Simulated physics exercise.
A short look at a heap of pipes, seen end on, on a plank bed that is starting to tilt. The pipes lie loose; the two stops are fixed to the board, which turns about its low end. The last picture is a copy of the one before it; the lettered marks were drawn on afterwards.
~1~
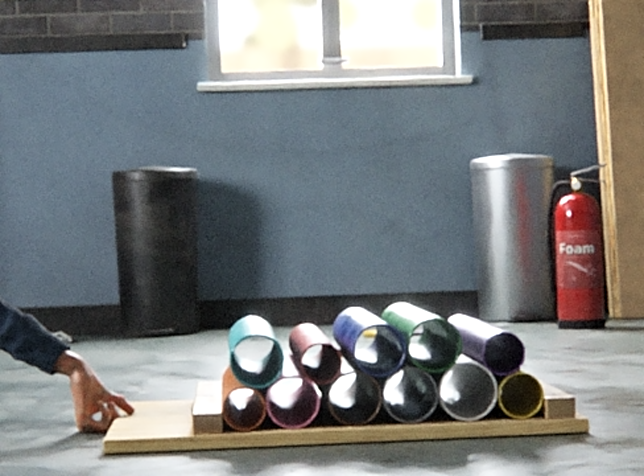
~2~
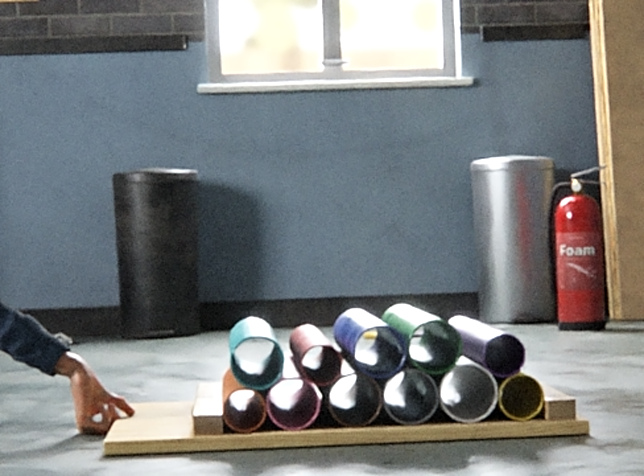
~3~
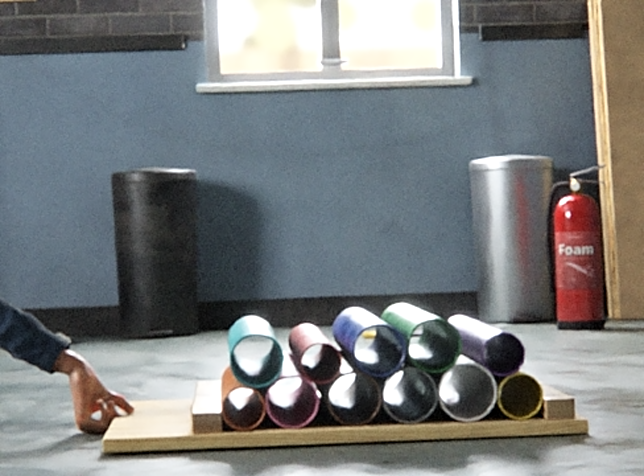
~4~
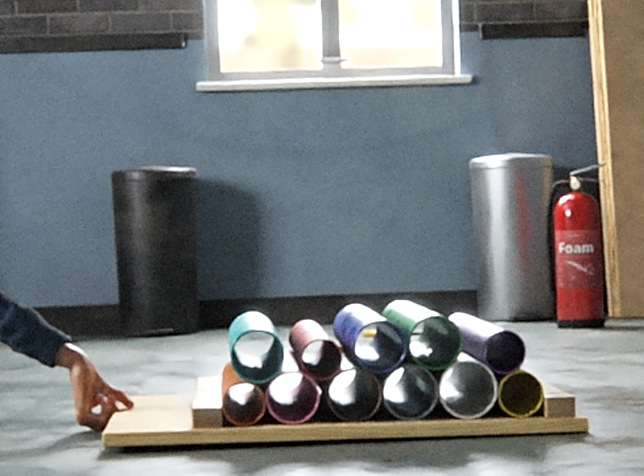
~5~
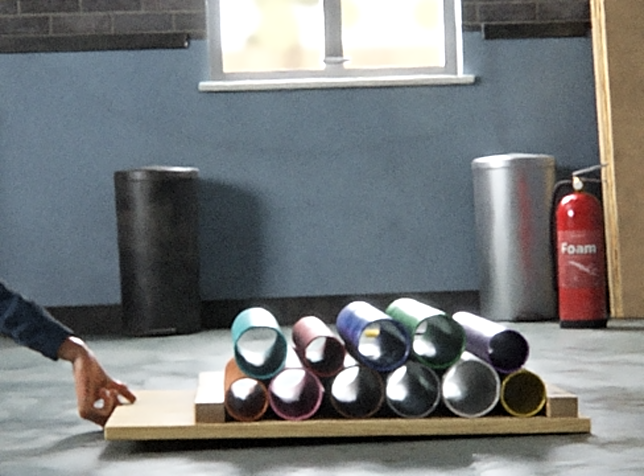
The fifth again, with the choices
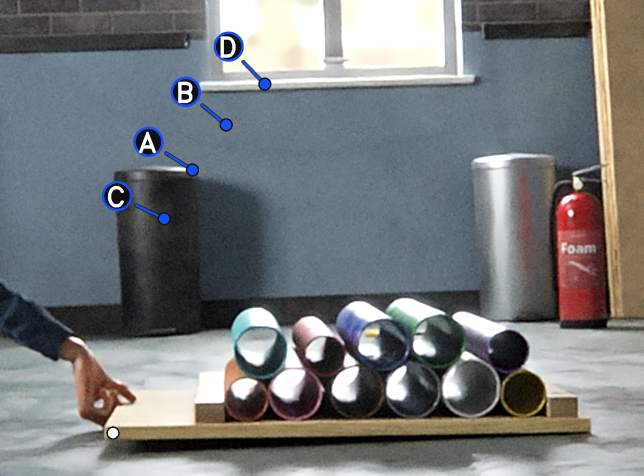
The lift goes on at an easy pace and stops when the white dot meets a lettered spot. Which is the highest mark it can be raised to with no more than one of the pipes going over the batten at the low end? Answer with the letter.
No higher than C.
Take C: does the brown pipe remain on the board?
Yes, with C.
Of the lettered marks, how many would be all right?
One of the four.
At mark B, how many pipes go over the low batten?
It comes to five.
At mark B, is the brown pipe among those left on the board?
Yes, with B.
On the marked copy, A at (192, 170); B at (226, 125); C at (164, 219); D at (265, 84); the white dot at (113, 433).
Taking C. A third of the way, board at 16°.
Two thirds of the way, board at 28°.
When it is over, board at 28°, one over the low batten (purple).
As for the rest, A three over the low batten (purple, blue, green); B five over the low batten; D five over the low batten.
